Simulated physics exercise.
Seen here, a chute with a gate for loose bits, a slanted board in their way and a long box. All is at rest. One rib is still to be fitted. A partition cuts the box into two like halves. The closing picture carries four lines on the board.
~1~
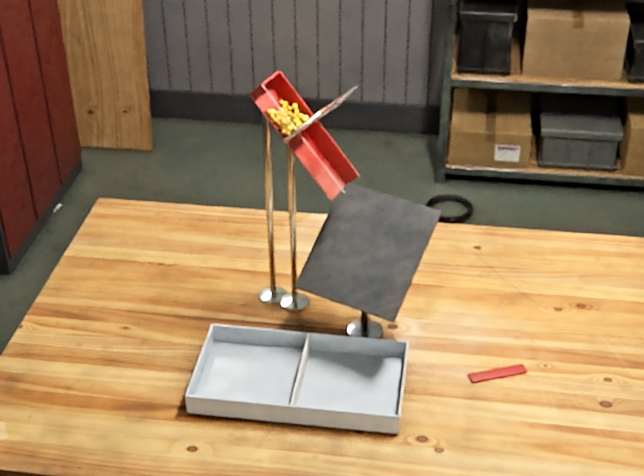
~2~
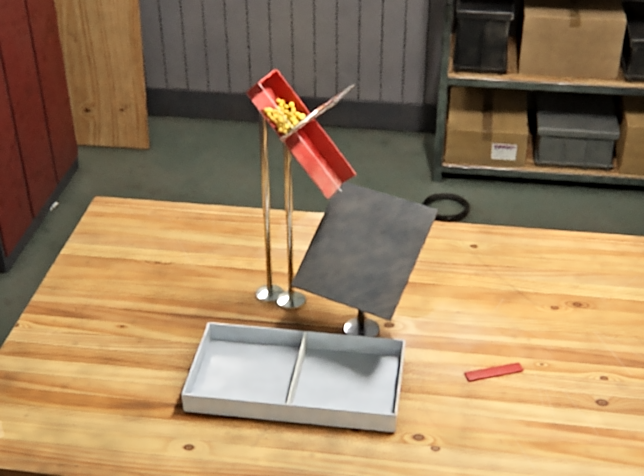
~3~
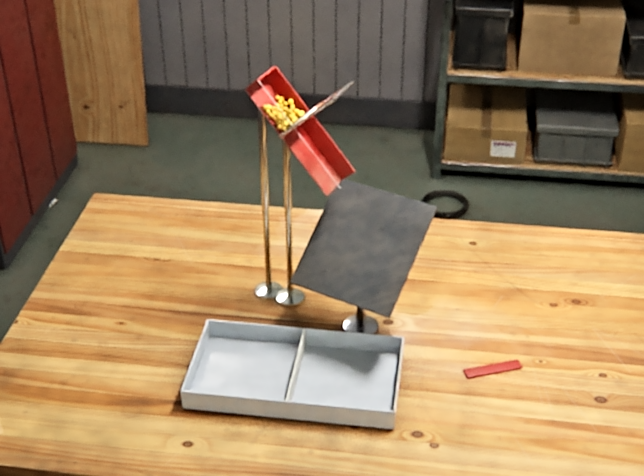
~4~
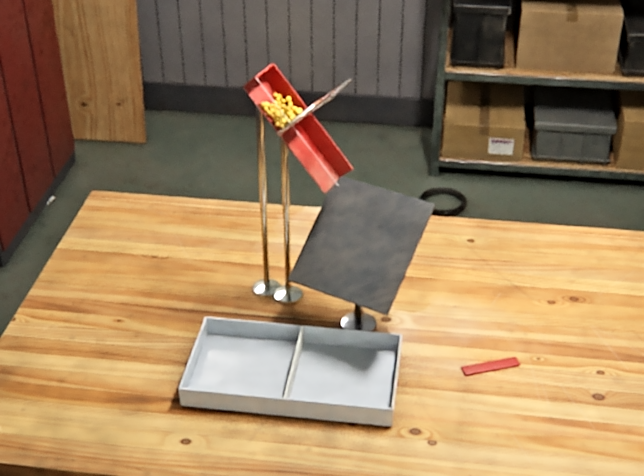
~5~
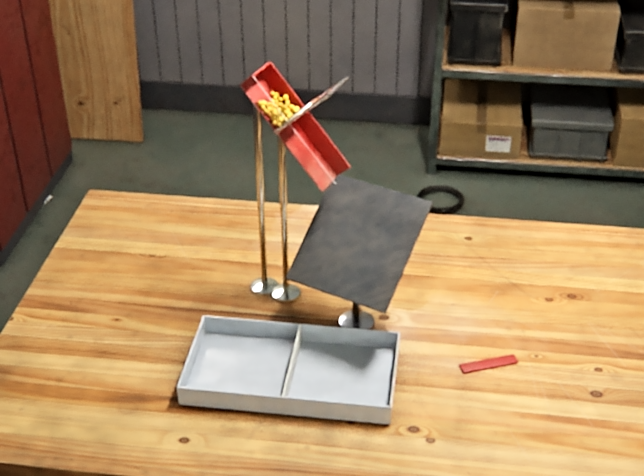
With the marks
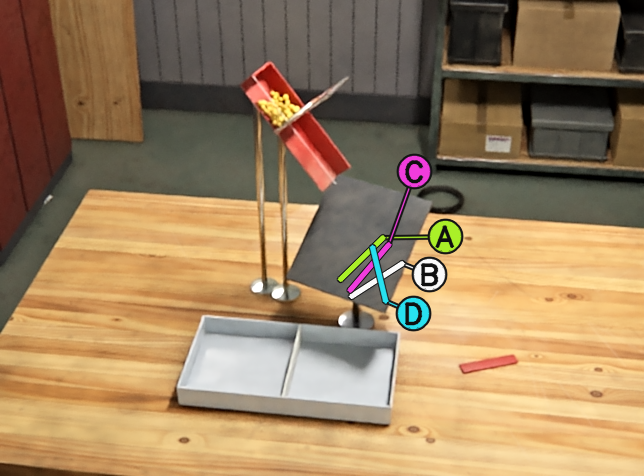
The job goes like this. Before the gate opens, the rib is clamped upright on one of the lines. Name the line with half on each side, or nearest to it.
A.
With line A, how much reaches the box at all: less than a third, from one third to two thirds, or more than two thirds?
Line A gives more than two thirds.
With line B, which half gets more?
The right half.
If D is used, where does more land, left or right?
Right.
On the marked copy, line A from (383, 237) to (340, 279); line B from (402, 263) to (351, 296); line C from (388, 244) to (350, 290); line D from (372, 247) to (385, 301).
For line A, of what is caught, about half in the left half, about half in the right.
For line B, of what is caught, a small part in the left half, nearly all in the right.
For line C, of what is caught, a small part in the left half, most in the right.
For line D, of what is caught, a small part in the left half, nearly all in the right.
